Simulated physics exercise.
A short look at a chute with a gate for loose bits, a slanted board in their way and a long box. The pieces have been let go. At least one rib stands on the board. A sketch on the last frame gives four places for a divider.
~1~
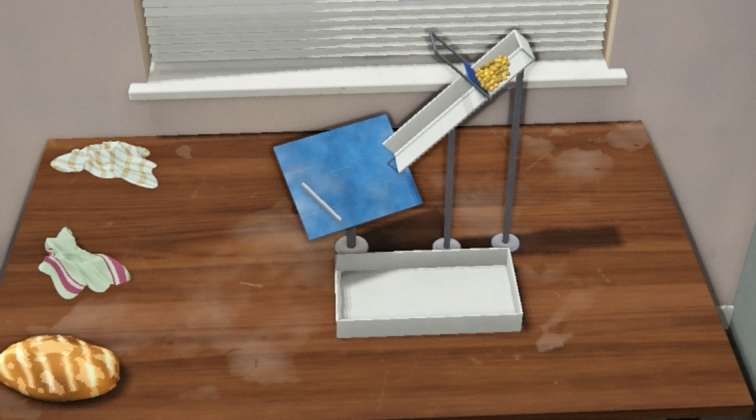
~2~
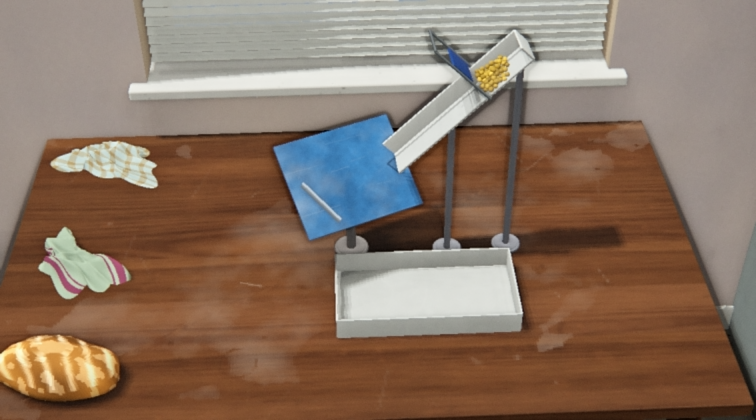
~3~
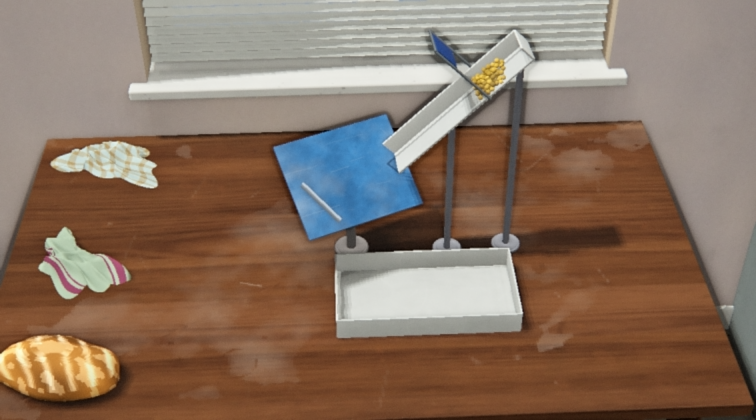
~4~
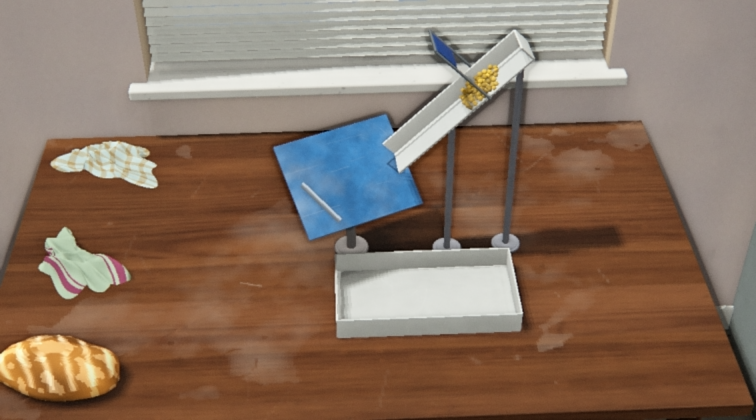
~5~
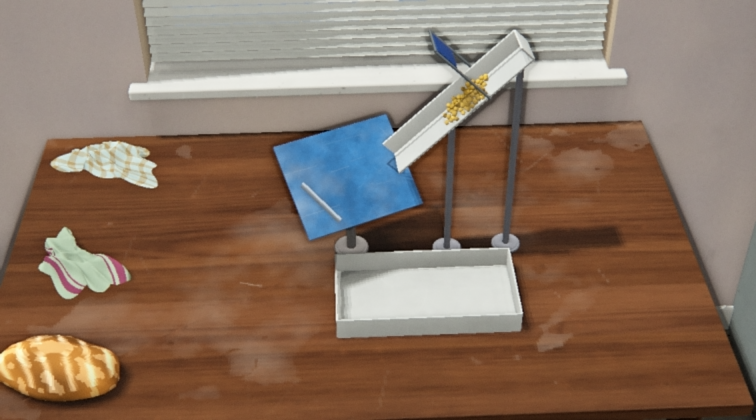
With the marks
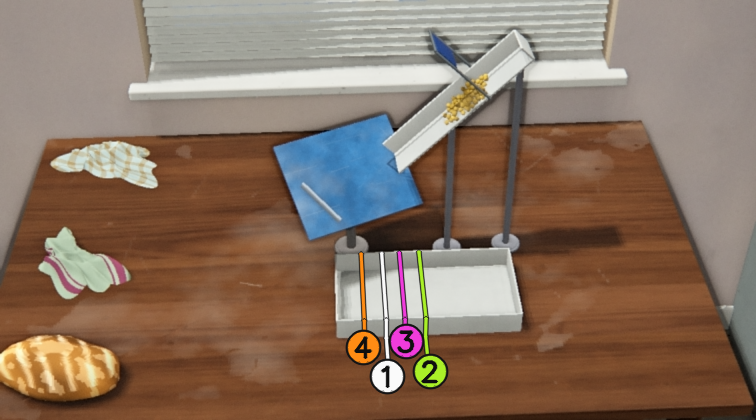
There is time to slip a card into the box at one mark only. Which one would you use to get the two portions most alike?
I would pick line 4.
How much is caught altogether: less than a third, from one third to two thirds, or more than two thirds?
More than two thirds.
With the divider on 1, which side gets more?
More lands on the left.
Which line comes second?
That would be 1.
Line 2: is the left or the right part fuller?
More lands on the left.
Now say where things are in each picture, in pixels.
The first picture shows load behind the gate near (492, 74), puffed corn balls; lip of the chute near (397, 163), sloping fairly steeply.
The second picture shows middle of the board near (349, 175), tilted fairly steeply; middle of its low edge near (368, 221); of its high edge near (331, 130).
The third picture shows front corners of the box near (337, 320) and (522, 314), empty; front of the load near (481, 98).
The fourth picture shows middle of the load near (480, 86); its front near (462, 97), close to a quarter of the way to the lip; rib from (303, 183) to (341, 220).
The fifth picture shows middle of the load near (466, 101); its front near (447, 123), close to half of the way to the lip.
On the marked copy, line 1 crosses the front rim at (386, 319); line 2 crosses the front rim at (425, 317); line 3 crosses the front rim at (405, 318); line 4 crosses the front rim at (364, 319).
With 1, of what is caught, the bulk on the left of the divider, a small share on the right.
With 2, of what is caught, the whole lot on the left of the divider, none at all on the right.
With 3, of what is caught, the whole lot on the left of the divider, none at all on the right.
With 4, of what is caught, close to half on the left of the divider, close to half on the right.
